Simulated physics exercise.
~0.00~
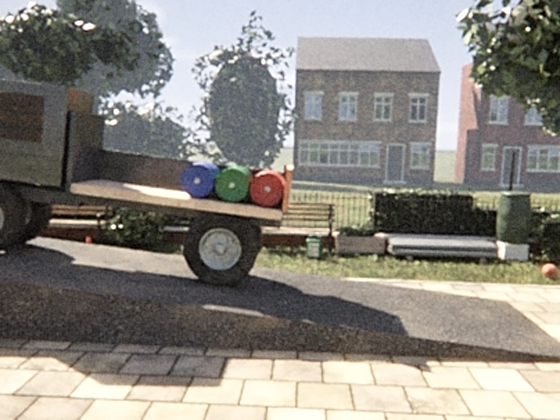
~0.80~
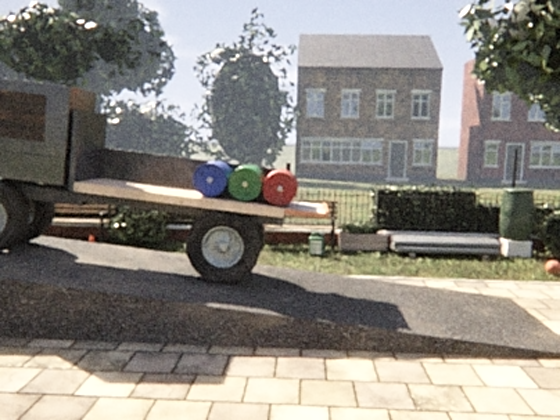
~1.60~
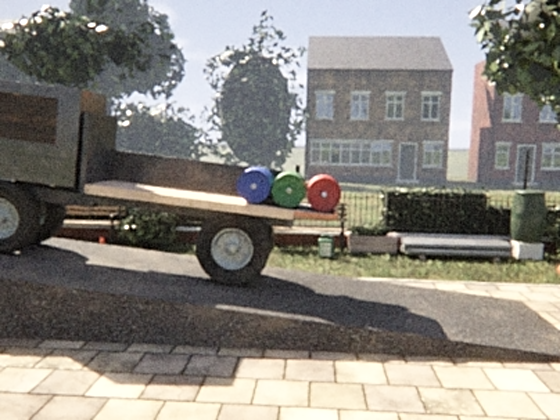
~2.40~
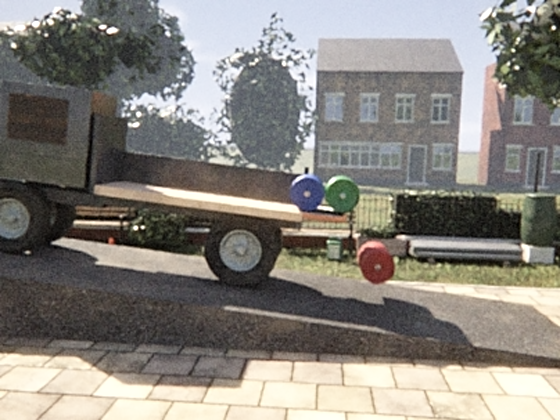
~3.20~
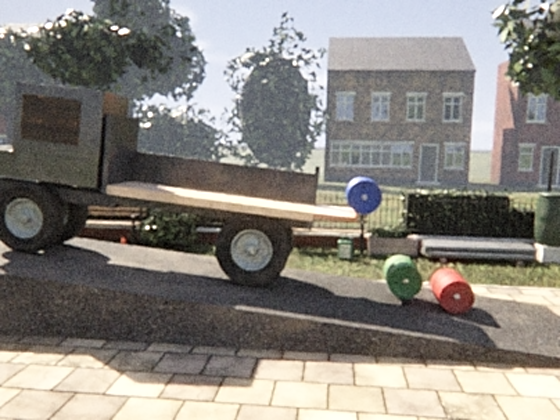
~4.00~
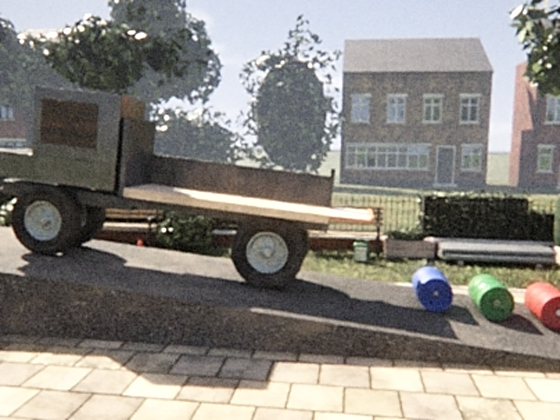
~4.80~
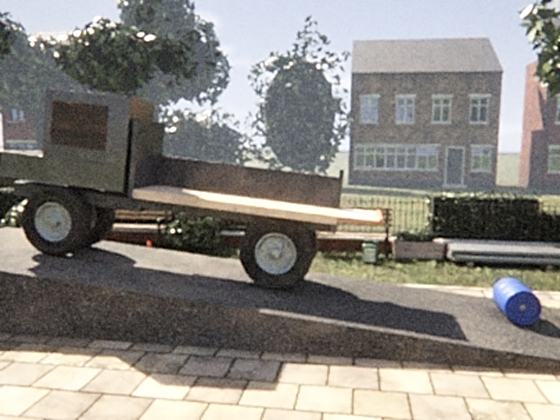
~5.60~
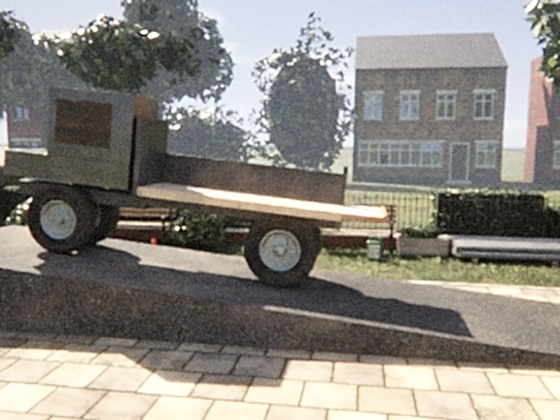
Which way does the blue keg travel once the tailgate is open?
The blue keg rolls to the right, going along the bed, off the open tailgate and on down the slope.
